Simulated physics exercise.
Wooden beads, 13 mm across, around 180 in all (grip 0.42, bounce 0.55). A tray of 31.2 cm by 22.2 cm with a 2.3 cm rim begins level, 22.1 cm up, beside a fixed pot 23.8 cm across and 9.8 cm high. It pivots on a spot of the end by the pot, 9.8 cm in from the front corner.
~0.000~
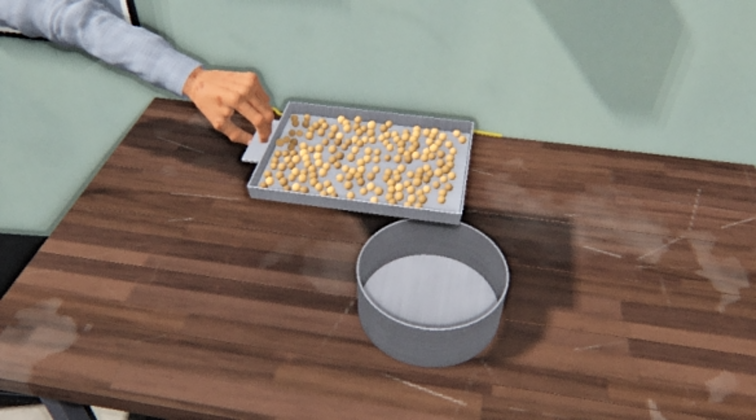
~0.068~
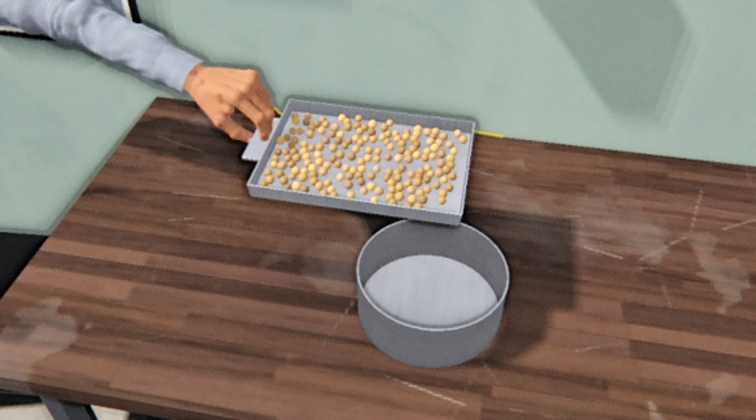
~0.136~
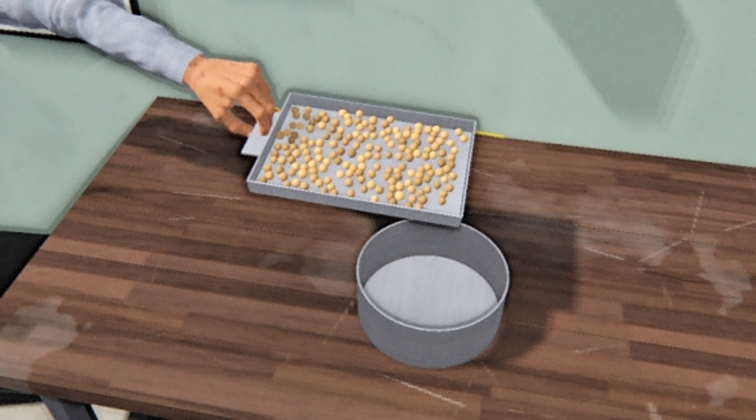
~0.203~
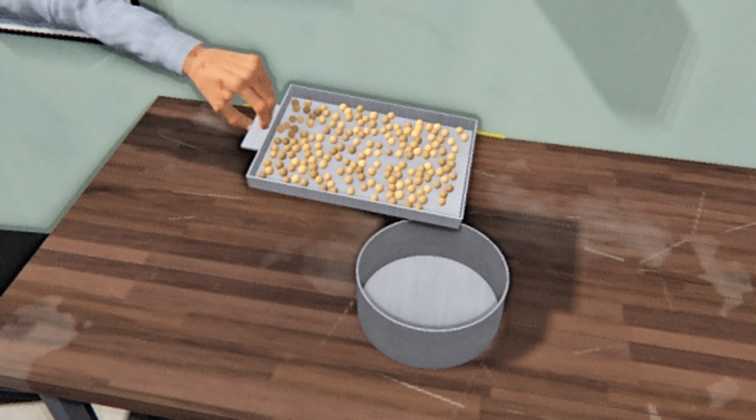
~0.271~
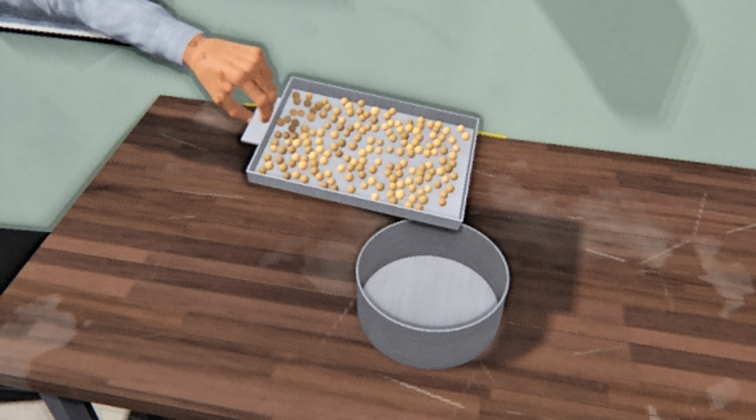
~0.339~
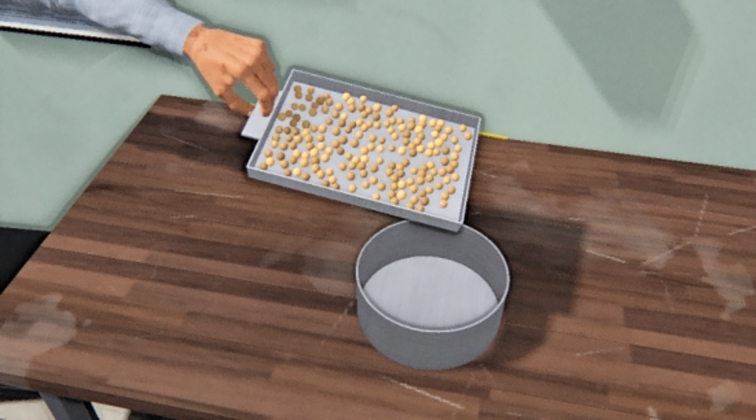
A shallow gray tray of small round tan beads starts out level above a wooden table, beside a round gray pot, with a hand at its left end. The tray then tilts slightly, its left end and far edge rising while the right front corner stays lowest, and the beads keep their scattered spread.
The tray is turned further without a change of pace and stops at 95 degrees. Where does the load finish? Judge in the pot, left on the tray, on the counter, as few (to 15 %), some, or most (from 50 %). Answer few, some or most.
Pot: Most, tray: Few, counter: Few.
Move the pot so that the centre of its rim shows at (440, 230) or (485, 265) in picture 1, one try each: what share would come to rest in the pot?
About 55 and 95 per cent.
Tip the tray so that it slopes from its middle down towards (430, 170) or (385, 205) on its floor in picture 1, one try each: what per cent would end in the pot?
About 20 and 90 per cent.
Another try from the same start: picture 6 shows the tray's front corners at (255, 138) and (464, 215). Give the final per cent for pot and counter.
Pot 25, counter 75.
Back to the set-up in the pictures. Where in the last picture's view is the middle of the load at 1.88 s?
Around (431, 172).
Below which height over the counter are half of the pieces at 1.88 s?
Roughly 28 cm.
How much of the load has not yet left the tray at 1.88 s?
About 100 per cent.
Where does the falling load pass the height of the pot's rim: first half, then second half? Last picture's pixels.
First near (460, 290), later near (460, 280).
After 1.26 s, tilt 50 degrees; the tray holds 100 %, the pot 0 %.
After 1.88 s, tilt 76 degrees; the tray holds 100 %, the pot 0 %.
Then, at 2.55 s, tilt 95 degrees; the tray holds 20 %, the pot 70 %.
By 3.9 s all is still; pot 100 %, tray 0 %, counter 0 %.
